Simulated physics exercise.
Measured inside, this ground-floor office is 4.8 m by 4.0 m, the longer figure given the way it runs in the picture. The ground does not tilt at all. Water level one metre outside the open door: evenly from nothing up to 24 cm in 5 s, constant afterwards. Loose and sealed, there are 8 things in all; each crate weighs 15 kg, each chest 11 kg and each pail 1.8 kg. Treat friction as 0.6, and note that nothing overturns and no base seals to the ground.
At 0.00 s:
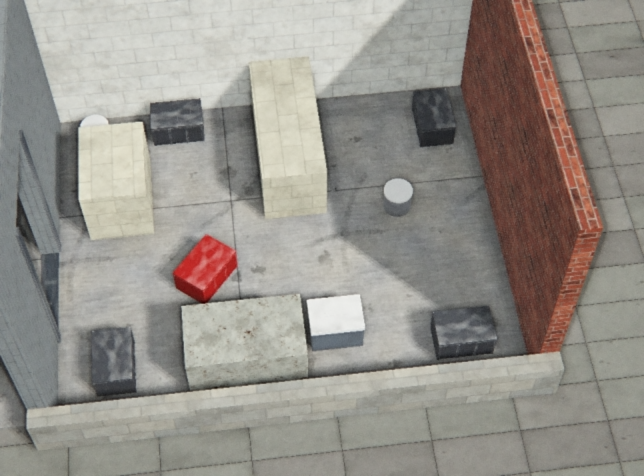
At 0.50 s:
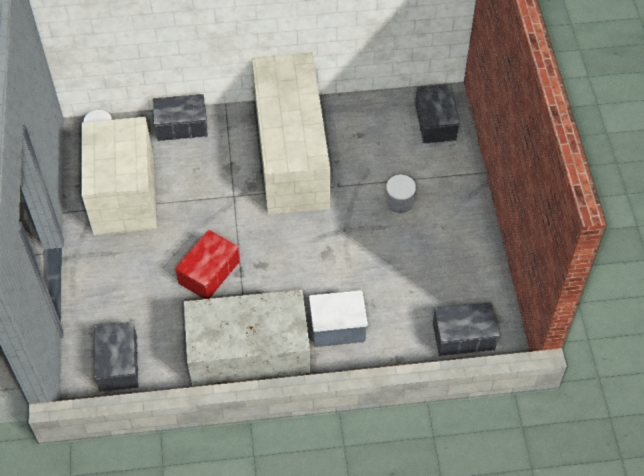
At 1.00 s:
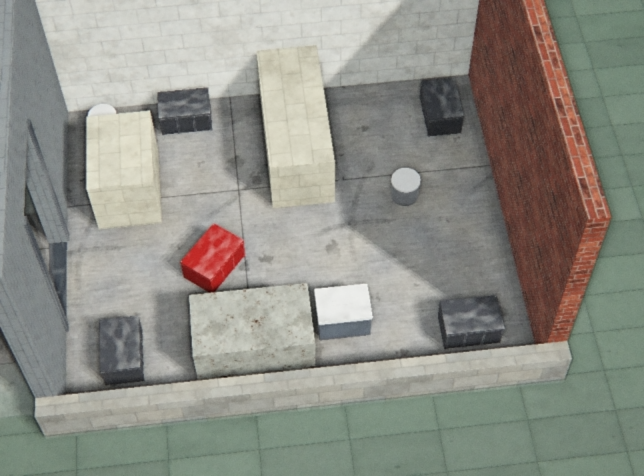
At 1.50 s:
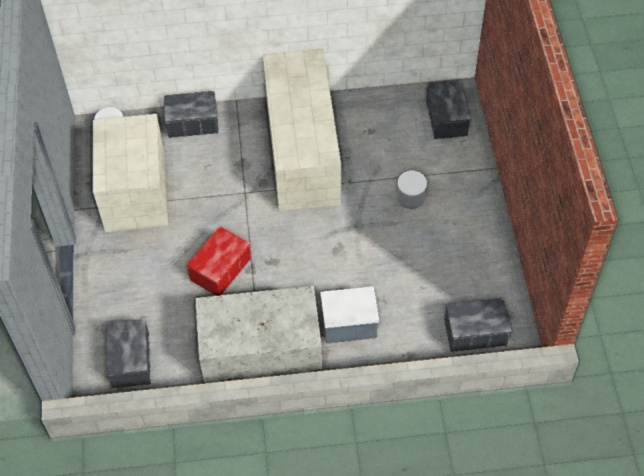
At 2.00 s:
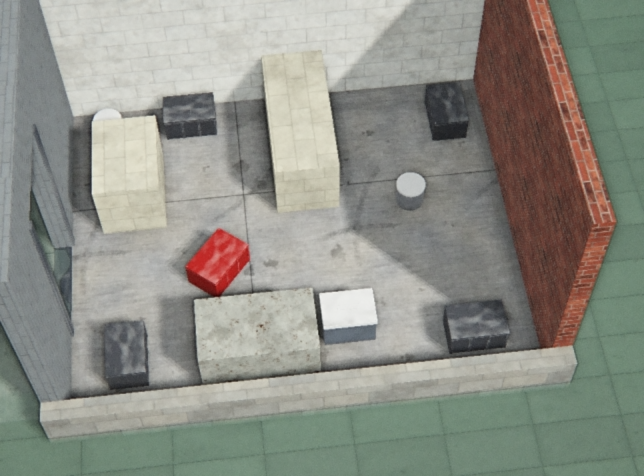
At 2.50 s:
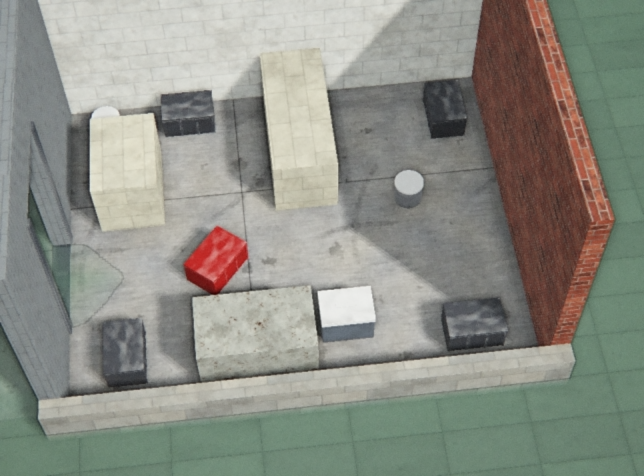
Green-tinted water covers the paving outside a walled room, then a small pale patch of it spreads in through the opening in the left wall, while the red crate and the blocks around it stay in place.
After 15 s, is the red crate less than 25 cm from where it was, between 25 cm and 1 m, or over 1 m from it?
Movement: Major.
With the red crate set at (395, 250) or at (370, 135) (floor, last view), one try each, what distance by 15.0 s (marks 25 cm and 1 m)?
First try it drifts well away, second try it drifts well away.
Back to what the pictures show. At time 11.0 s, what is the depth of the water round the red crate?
Close to 9 centimetres.
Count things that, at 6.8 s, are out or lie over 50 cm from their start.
I count 1 of them.
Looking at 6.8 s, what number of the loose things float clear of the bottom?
Answer: 0.
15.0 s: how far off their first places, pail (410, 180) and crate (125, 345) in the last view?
In that order: 60 cm, 10 cm.
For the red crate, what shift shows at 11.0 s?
About 350 cm.
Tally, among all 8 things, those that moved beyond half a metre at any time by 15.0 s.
Answer: 5.
After 3.5 s the red crate is near (215, 253), 0.0 m from its start, aground; 0 afloat.
After 6.8 s the red crate is near (385, 235), 1.8 m from its start, aground; 0 afloat.
After 11.0 s the red crate is near (468, 123), 3.3 m from its start, afloat; 7 afloat.
After 15.0 s the red crate is near (416, 171), 2.4 m from its start, afloat; 8 afloat.
